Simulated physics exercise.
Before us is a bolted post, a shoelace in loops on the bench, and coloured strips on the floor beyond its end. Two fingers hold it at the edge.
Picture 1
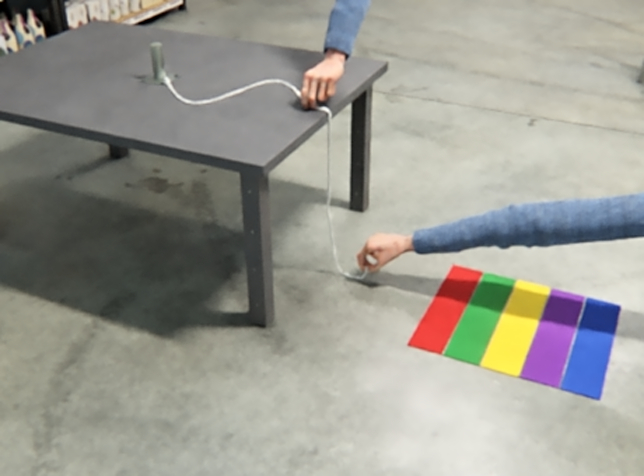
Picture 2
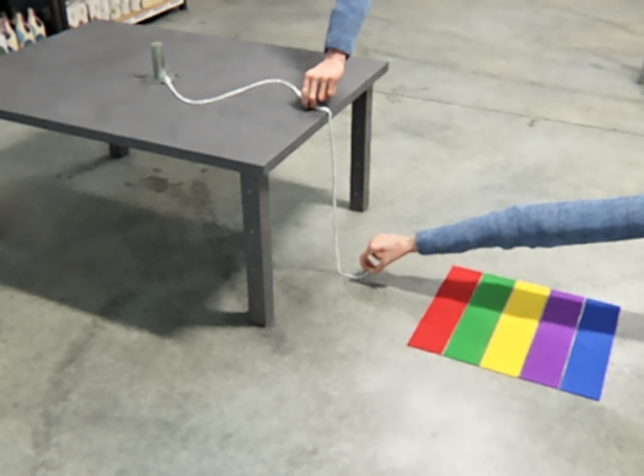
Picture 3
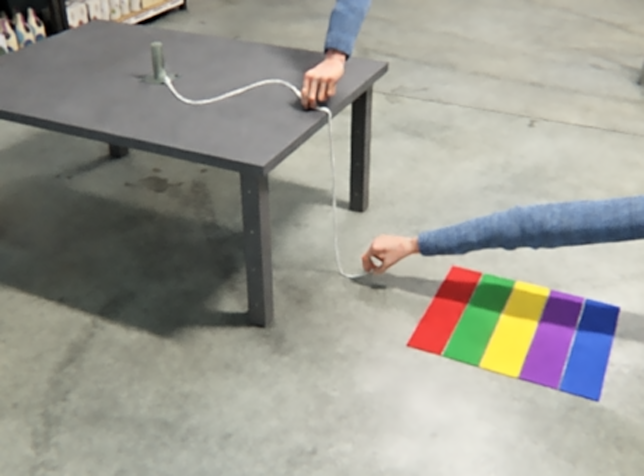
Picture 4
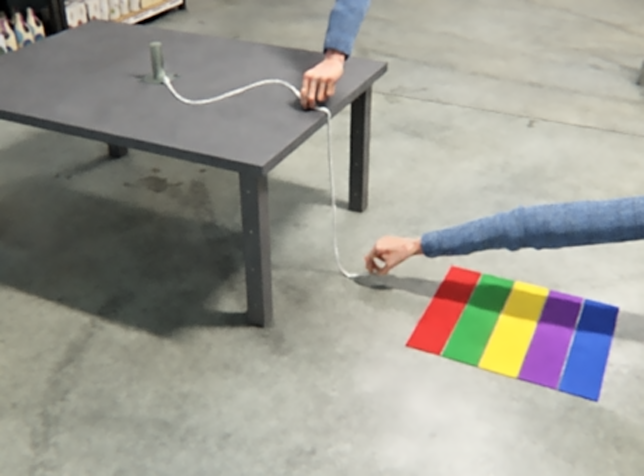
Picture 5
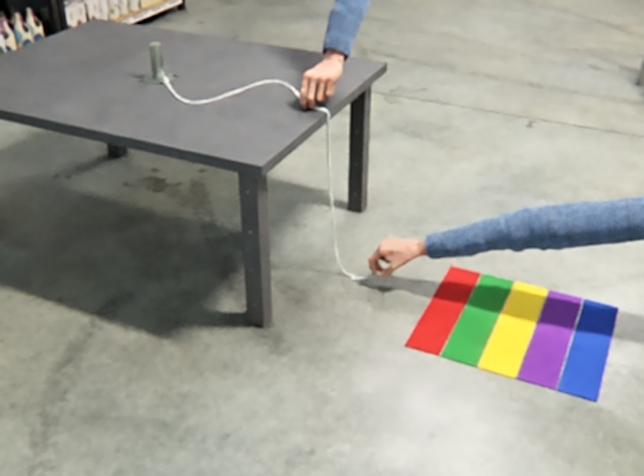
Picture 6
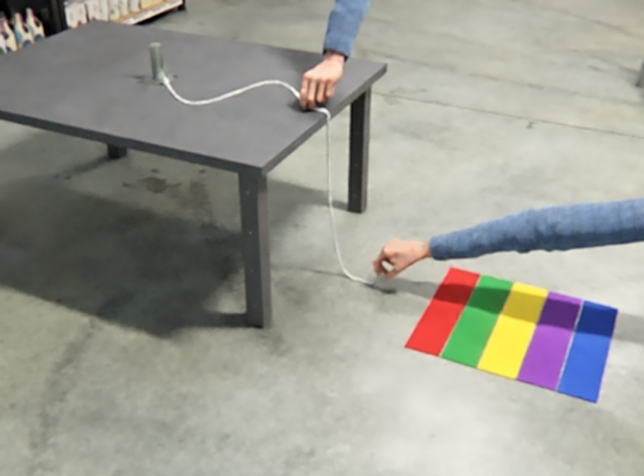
On a concrete floor beside a dark table, one hand pinned a white cord at the table's edge while another slowly drew its hanging end slightly right, toward the red, green, yellow, purple and blue strips.
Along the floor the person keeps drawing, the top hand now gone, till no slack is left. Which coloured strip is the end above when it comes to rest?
The blue one.
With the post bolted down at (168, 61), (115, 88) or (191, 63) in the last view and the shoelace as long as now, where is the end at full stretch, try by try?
Near (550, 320), (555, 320) and (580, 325).
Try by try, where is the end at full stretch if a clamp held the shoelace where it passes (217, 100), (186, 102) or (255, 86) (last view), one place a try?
The places are (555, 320), (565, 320) and (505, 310).
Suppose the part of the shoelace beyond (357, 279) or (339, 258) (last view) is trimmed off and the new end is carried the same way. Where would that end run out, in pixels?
It ends up at (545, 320) the first time and at (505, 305) the second.
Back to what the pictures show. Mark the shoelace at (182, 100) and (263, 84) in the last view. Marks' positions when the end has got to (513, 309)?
Around (211, 93) and (304, 107).
A little later, end near (513, 309); over yellow.
Next, end near (561, 322); over purple.
When it is tight, end near (592, 330); over blue. It halts on the blue strip.
